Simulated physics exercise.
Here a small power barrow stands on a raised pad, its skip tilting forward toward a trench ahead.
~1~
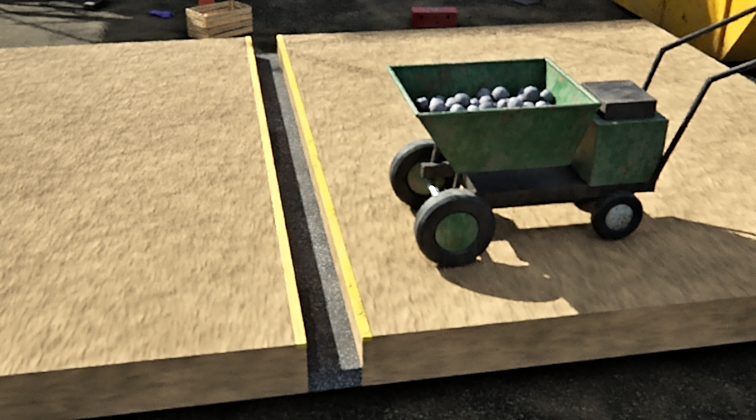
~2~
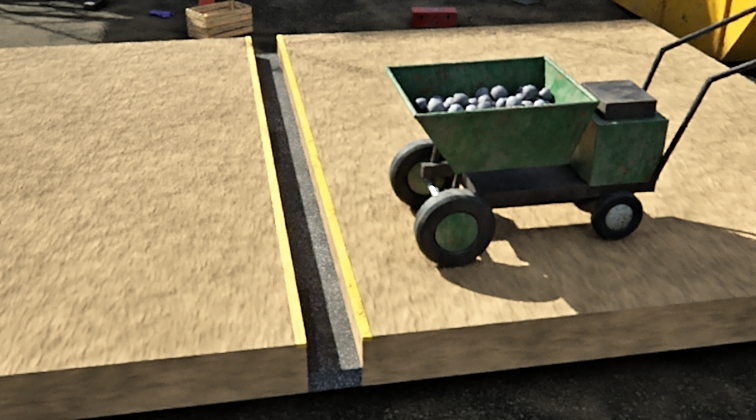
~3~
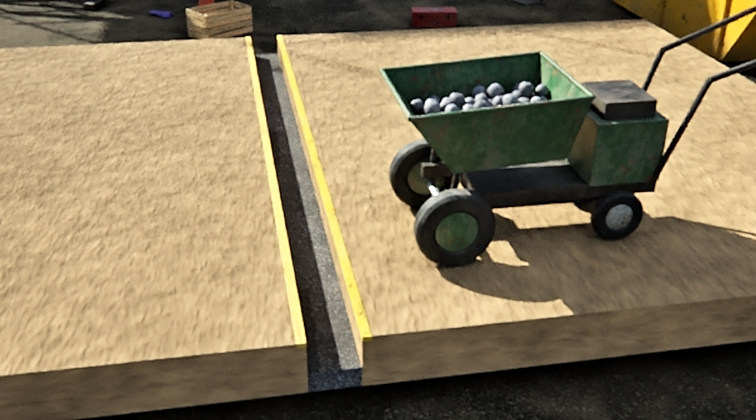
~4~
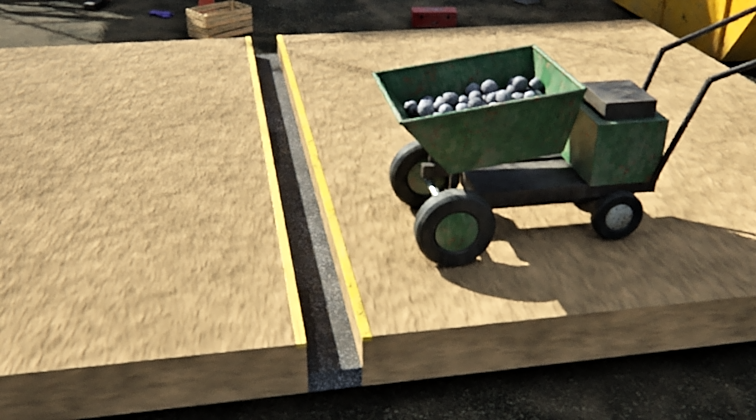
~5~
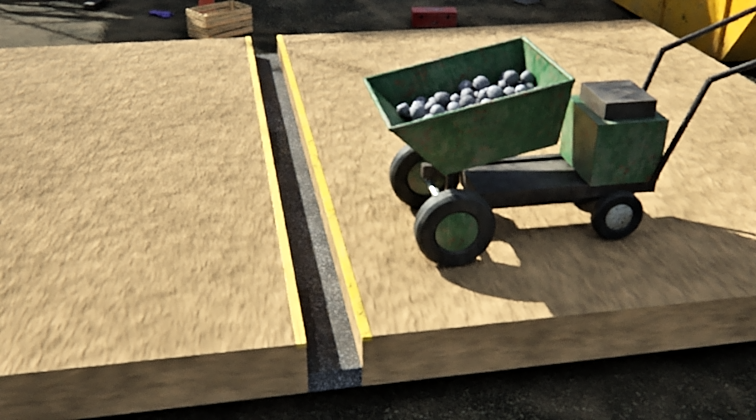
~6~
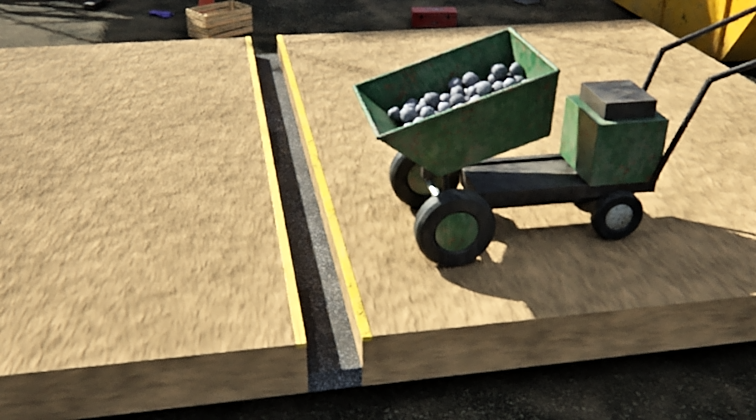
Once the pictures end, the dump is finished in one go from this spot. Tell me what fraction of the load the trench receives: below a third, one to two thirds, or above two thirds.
Result: A middle part from a third to two thirds reaches the trench.
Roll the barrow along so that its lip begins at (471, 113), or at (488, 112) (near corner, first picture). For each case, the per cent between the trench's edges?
70 per cent, then 60 per cent.
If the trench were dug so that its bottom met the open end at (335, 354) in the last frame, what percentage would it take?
Estimated share: Approx. 40 %.
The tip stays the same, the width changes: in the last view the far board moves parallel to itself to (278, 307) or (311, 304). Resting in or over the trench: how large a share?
Result, try 1: 80 in a hundred; try 2: 20 in a hundred.
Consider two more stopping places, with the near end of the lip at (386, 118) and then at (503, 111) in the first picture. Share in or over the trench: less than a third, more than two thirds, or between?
At spot one the answer is under a third, and at spot two it is in the middle band.
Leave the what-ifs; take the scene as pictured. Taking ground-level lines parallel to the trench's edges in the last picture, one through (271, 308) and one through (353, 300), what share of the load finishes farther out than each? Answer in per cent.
Close to 30 % and 100 %, in that order.
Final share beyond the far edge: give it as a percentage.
Call it some 45 percent of the pieces.
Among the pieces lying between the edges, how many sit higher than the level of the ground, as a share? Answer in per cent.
I'd put it near 10 in a hundred.
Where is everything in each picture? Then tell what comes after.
The first picture shows lip of the skip at (418, 116), level; top of the load at (486, 110), round cobbles; first edge of the trench at (356, 299); far edge at (295, 305), the trench under half as wide as the skip, and about half as deep as wide.
The second picture shows lip of the skip at (416, 117), level; top of the load at (485, 110).
The third picture shows lip of the skip at (410, 119), tipped barely; top of the load at (499, 103).
The fourth picture shows lip of the skip at (402, 123), tipped a little; top of the load at (518, 101).
The fifth picture shows lip of the skip at (391, 130), tipped a little; top of the load at (510, 95).
The sixth picture shows lip of the skip at (379, 138), tipped clearly; top of the load at (499, 90); first edge of the trench at (356, 299); far edge at (295, 305).
Soon after the last picture, skip tipped steeply; all in the skip.
A little later, skip tipped right over; most in the skip; a small part in or heaped over the trench; a small part beyond it.
Later still, skip tipped right over; about a quarter in the skip; about a third in or heaped over the trench; about half beyond it.
By the end, skip tipped right over; about half in or heaped over the trench; about half beyond it.
